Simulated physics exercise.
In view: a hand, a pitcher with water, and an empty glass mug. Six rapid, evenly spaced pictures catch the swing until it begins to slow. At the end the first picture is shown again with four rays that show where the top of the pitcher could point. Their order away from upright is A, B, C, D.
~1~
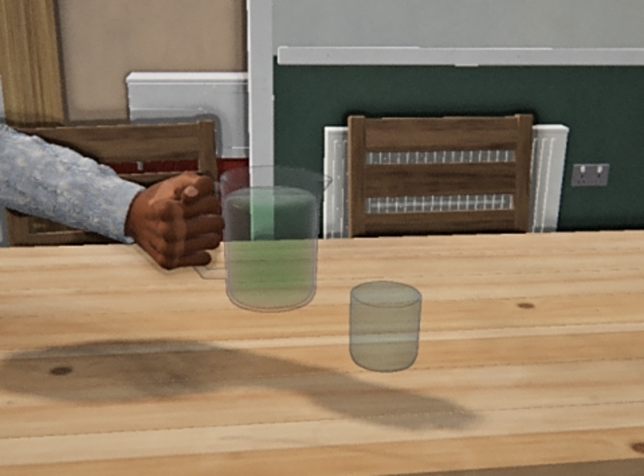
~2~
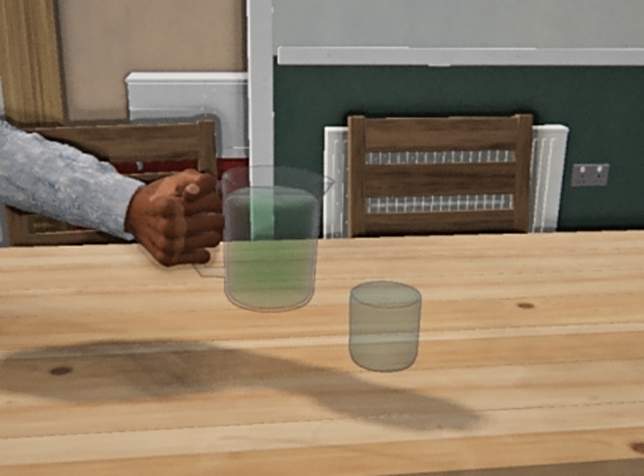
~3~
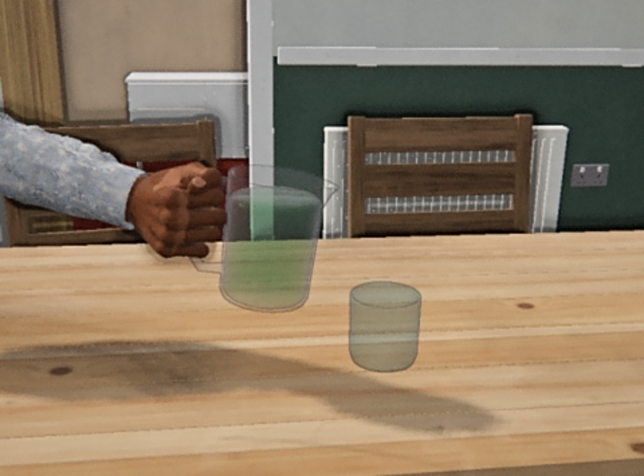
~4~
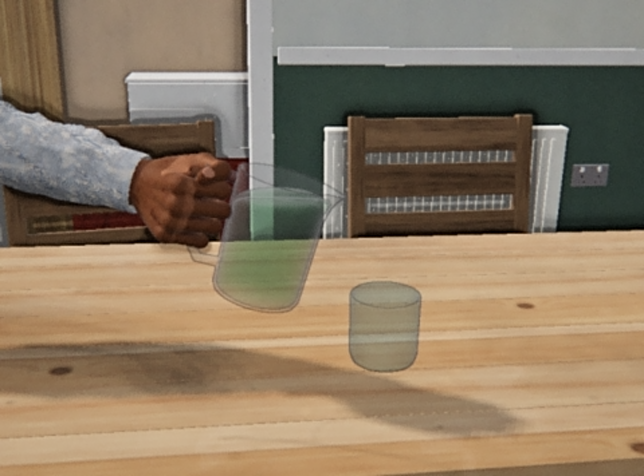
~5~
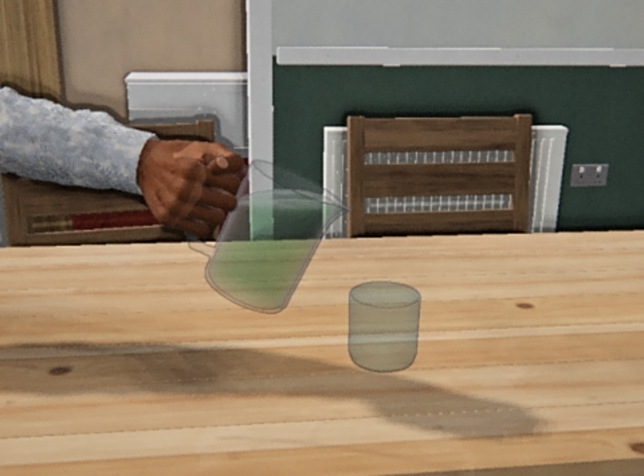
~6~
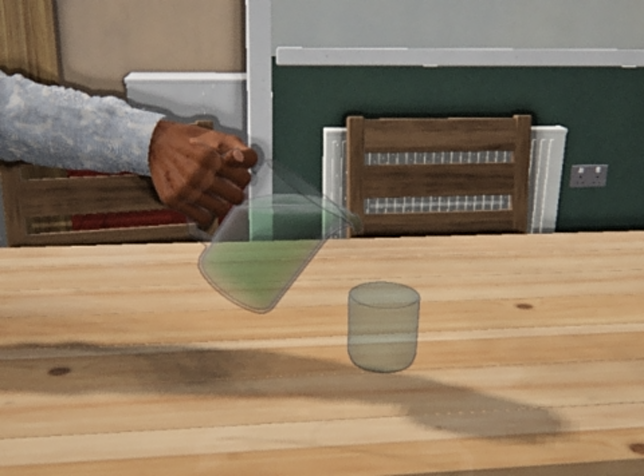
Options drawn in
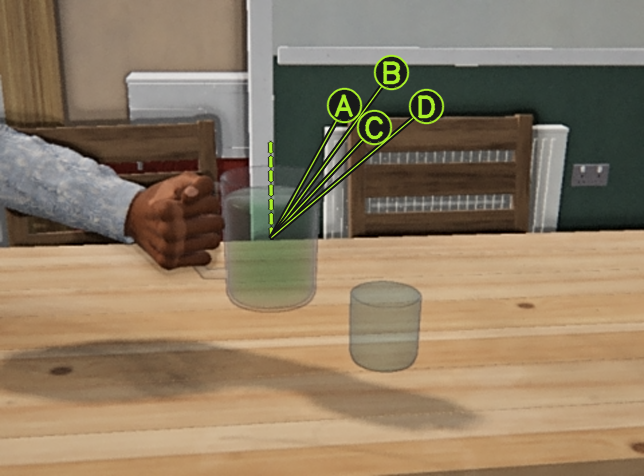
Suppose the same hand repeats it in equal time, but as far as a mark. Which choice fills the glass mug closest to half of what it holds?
Take D.
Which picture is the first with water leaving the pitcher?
Picture 6.
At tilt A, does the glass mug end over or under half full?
Under.
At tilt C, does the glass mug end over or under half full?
Under.
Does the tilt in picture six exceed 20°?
Yes.
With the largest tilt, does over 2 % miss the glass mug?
No, it does not.
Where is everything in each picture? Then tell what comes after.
Upright, lip at (331, 179); rim of the glass mug round (386, 293); nothing has left yet, in the first picture.
Upright, lip at (333, 181); nothing has left yet, in the second picture.
Tipped about 7°, lip at (337, 186); nothing has left yet, in the third picture.
Tipped about 15°, lip at (343, 196); nothing has left yet, in the fourth picture.
Tipped about 25°, lip at (349, 208); nothing has left yet, in the fifth picture.
Tipped about 36°, lip at (351, 223); water is over the lip, down to (358, 229), in the sixth picture.
On the marked copy, A at (336, 120); B at (381, 86); C at (362, 139); D at (413, 117).
With A, the glass mug ends with about 9 % of what it can hold.
With B, the glass mug ends with about 20 % of what it can hold.
With C, the glass mug ends with about 33 % of what it can hold.
With D, the glass mug ends with about 50 % of what it can hold.
